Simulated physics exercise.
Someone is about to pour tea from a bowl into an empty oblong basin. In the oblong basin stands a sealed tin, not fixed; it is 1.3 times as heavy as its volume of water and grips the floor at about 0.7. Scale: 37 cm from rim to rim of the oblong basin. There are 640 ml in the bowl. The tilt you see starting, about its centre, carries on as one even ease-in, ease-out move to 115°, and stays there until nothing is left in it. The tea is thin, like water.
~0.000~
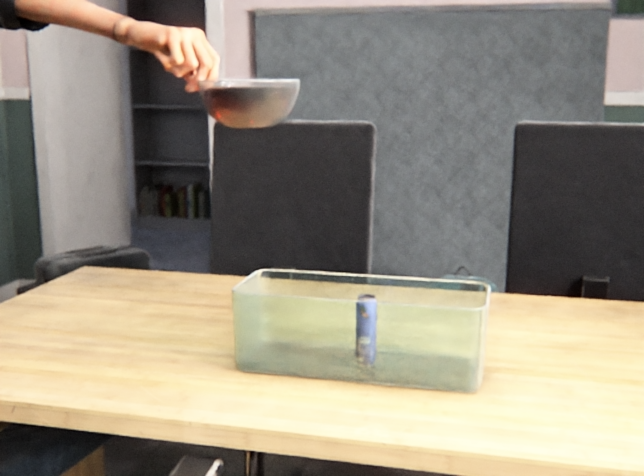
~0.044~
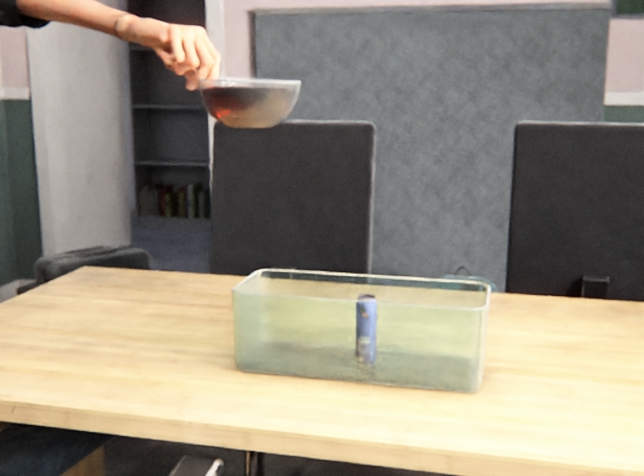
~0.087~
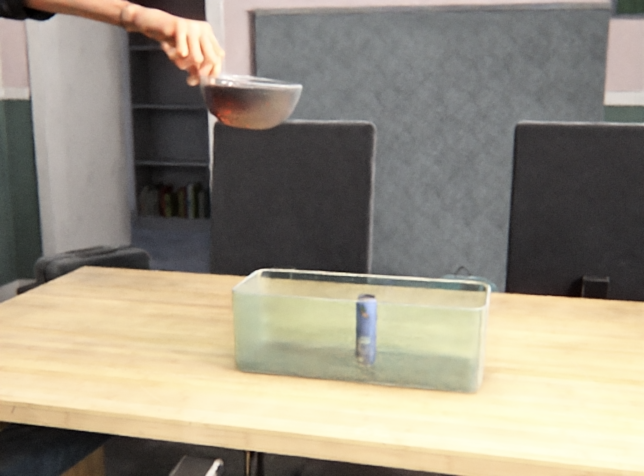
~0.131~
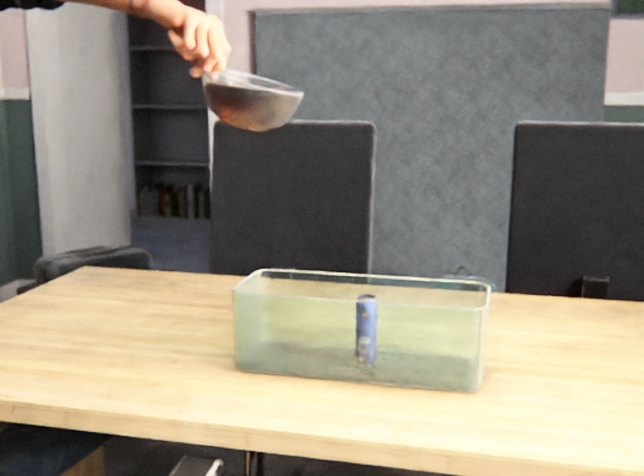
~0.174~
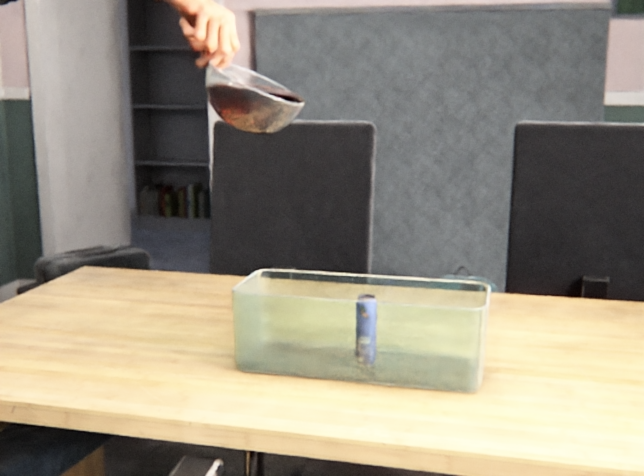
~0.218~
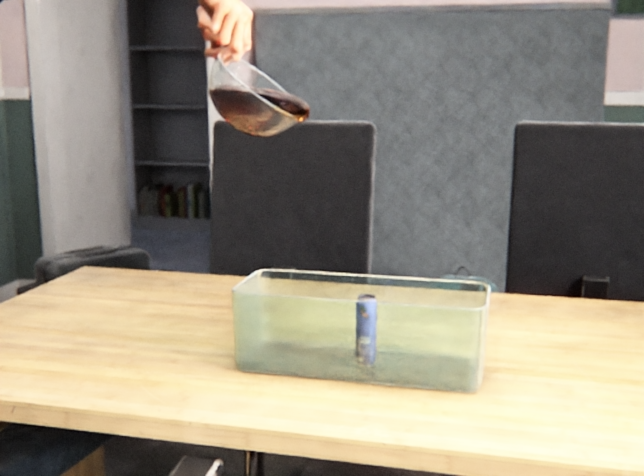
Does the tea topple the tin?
The tin topples.
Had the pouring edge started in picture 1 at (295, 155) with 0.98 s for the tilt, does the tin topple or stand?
Then it remains upright.
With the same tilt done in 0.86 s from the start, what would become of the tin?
Then it stays up.
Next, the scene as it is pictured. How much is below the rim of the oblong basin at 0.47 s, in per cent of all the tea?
Near 18 in a hundred.
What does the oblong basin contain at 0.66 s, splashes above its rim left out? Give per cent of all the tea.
Some 96 per cent.
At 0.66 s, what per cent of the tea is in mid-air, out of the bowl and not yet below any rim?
Some 4 per cent.
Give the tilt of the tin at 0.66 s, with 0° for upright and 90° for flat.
It is at some 5°.
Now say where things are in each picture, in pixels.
The first picture shows tilt 0°; pouring edge (297, 82); surface from (206, 88) to (296, 88); the oblong basin's rim runs from (245, 281) to (488, 297); the tin's top is at (367, 300).
The second picture shows tilt 2°; pouring edge (297, 83); surface from (206, 87) to (296, 88).
The third picture shows tilt 7°; pouring edge (299, 88); surface from (208, 85) to (297, 90).
The fourth picture shows tilt 15°; pouring edge (300, 96); surface from (210, 83) to (300, 94).
The fifth picture shows tilt 25°; pouring edge (301, 106); surface from (213, 83) to (301, 100); 3 per cent is over the edge.
The sixth picture shows tilt 38°; pouring edge (299, 117); surface from (216, 86) to (289, 104); 11 per cent is over the edge.
Then, 0.47 s in, the tilt is 108° and 4 per cent is still to pour; the tin stands where it began.
Then, 0.66 s in, the tilt is 115° and 0 per cent is still to pour; the tin leans 7°.
Then, 0.85 s in, the tilt is 115° and 0 per cent is still to pour; the tin leans 25°.
Then, 1.06 s in, the tilt is 115° and 0 per cent is still to pour; the tin lies on its side.
Finally, the tin lies on its side.
